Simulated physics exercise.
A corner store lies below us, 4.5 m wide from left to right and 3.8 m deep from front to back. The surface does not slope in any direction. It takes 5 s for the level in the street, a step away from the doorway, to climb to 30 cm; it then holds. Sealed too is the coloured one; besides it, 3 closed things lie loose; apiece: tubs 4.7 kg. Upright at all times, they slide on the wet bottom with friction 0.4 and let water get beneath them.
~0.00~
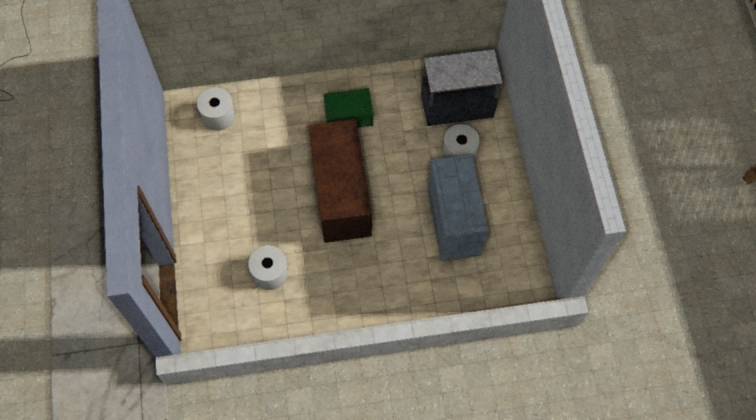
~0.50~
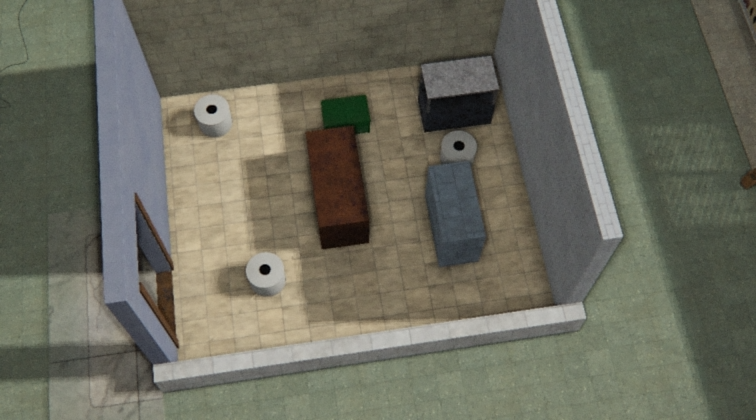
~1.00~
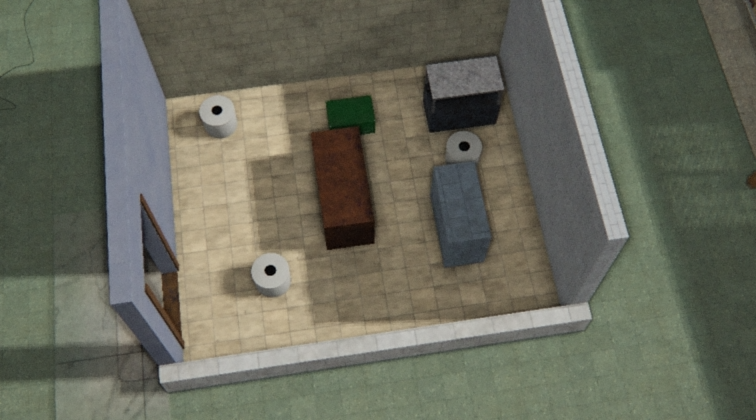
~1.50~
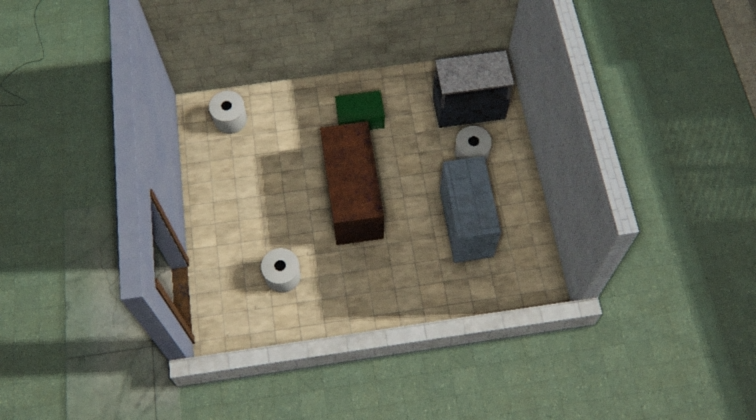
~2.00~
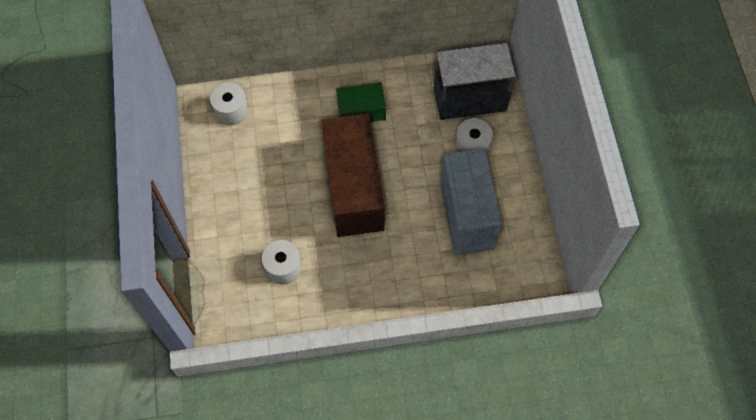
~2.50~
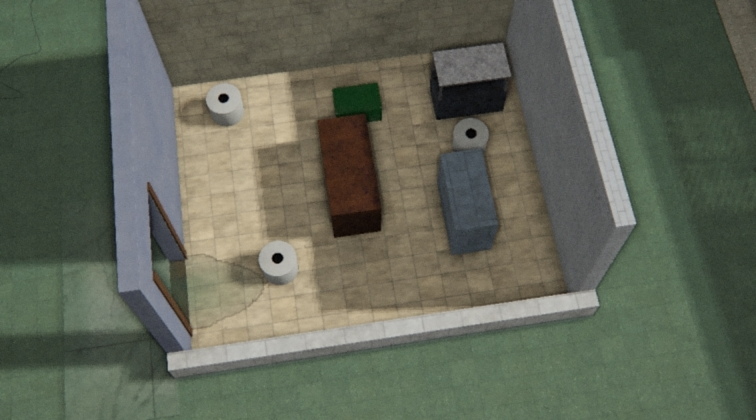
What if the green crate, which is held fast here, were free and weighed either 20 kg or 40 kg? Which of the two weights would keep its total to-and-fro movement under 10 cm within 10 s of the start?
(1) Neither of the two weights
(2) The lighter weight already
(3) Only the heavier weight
3.
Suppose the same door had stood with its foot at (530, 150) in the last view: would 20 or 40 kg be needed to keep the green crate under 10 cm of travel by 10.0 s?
Result: Nothing offered works.
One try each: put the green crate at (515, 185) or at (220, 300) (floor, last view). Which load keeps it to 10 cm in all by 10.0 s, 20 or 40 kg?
In order: Both fall short; both fall short.
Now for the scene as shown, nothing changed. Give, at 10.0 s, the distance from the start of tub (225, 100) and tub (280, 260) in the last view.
One is off by 140 cm, the other by 300 cm, in the order asked.
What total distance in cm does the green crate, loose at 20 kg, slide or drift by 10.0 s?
Some 30 centimetres of travel in total.
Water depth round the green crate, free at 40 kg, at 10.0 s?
About 9 cm.
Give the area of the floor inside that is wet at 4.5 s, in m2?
I'd estimate close to 6.0 m2.
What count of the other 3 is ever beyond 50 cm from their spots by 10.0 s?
Total: 3.
After 3.5 s the green crate would be 0 cm from its start with 20 kg and 0 cm from its start with 40 kg; 0 cm of water round it then.
After 4.5 s the green crate would be 0 cm from its start with 20 kg and 0 cm from its start with 40 kg; 0 cm of water round it then.
After 7.0 s the green crate would be 0 cm from its start with 20 kg and 0 cm from its start with 40 kg; 2 cm of water round it then.
After 10.0 s the green crate would be 29 cm from its start with 20 kg and 0 cm from its start with 40 kg; 9 cm of water round it then.
